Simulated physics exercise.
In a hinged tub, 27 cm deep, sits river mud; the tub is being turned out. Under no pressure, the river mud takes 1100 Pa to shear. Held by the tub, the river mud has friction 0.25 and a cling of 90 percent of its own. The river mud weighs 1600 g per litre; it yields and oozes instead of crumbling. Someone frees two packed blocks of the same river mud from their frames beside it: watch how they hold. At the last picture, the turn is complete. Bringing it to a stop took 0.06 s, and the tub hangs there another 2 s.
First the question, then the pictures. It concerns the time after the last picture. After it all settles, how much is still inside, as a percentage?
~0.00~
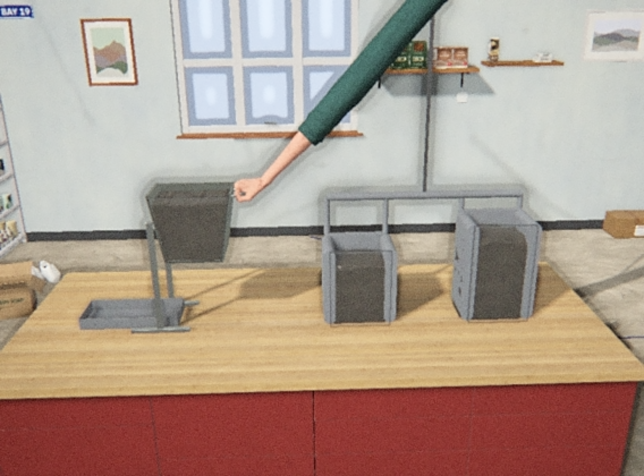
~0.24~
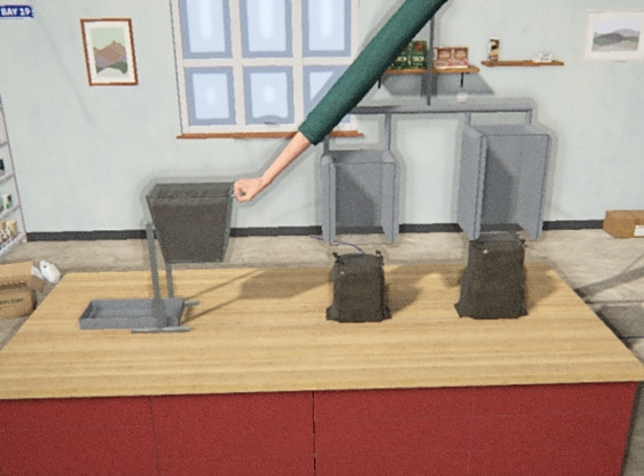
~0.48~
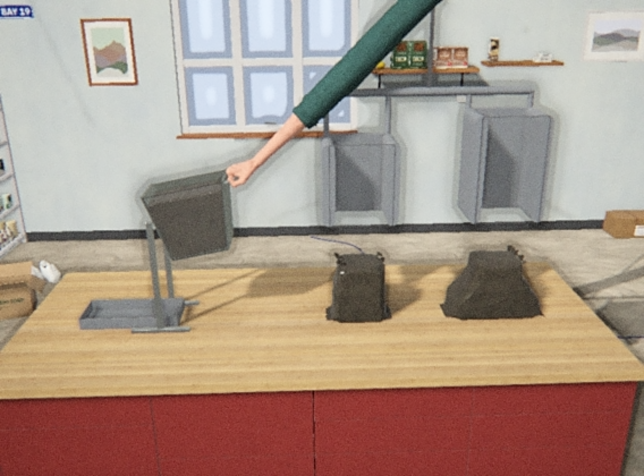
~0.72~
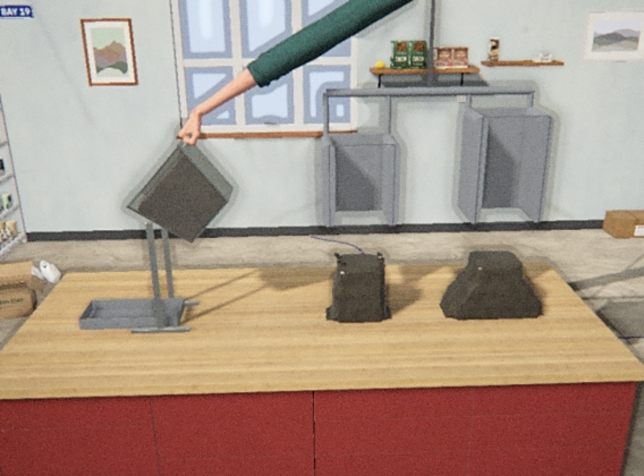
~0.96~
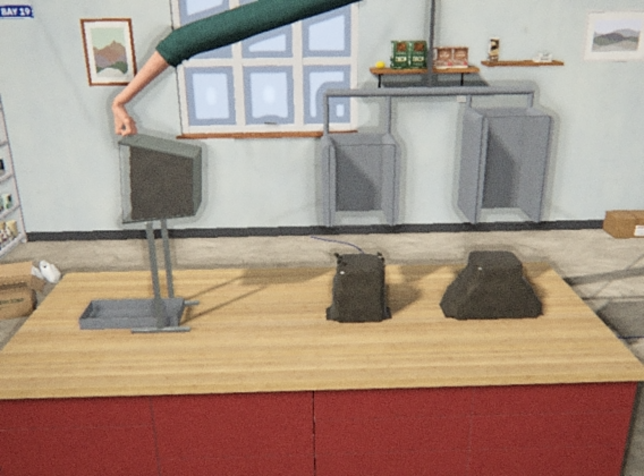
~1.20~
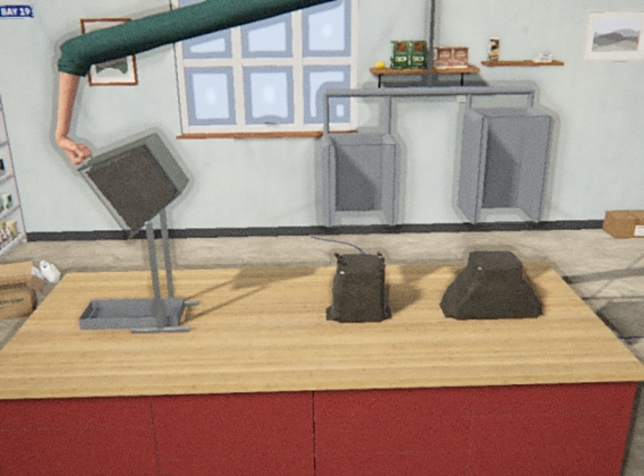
Roughly 0 % is still inside.
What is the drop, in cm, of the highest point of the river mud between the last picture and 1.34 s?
Roughly 8 cm.
After 1.34 s, the tub is at 120 degrees and holds 67 %.
After 1.51 s, the tub is at 120 degrees and holds 0 %.
After 1.68 s, the tub is at 120 degrees and holds 0 %.
After 1.85 s, the tub is at 120 degrees and holds 0 %.
After 3.20 s, the tub is at 120 degrees and holds 0 %.
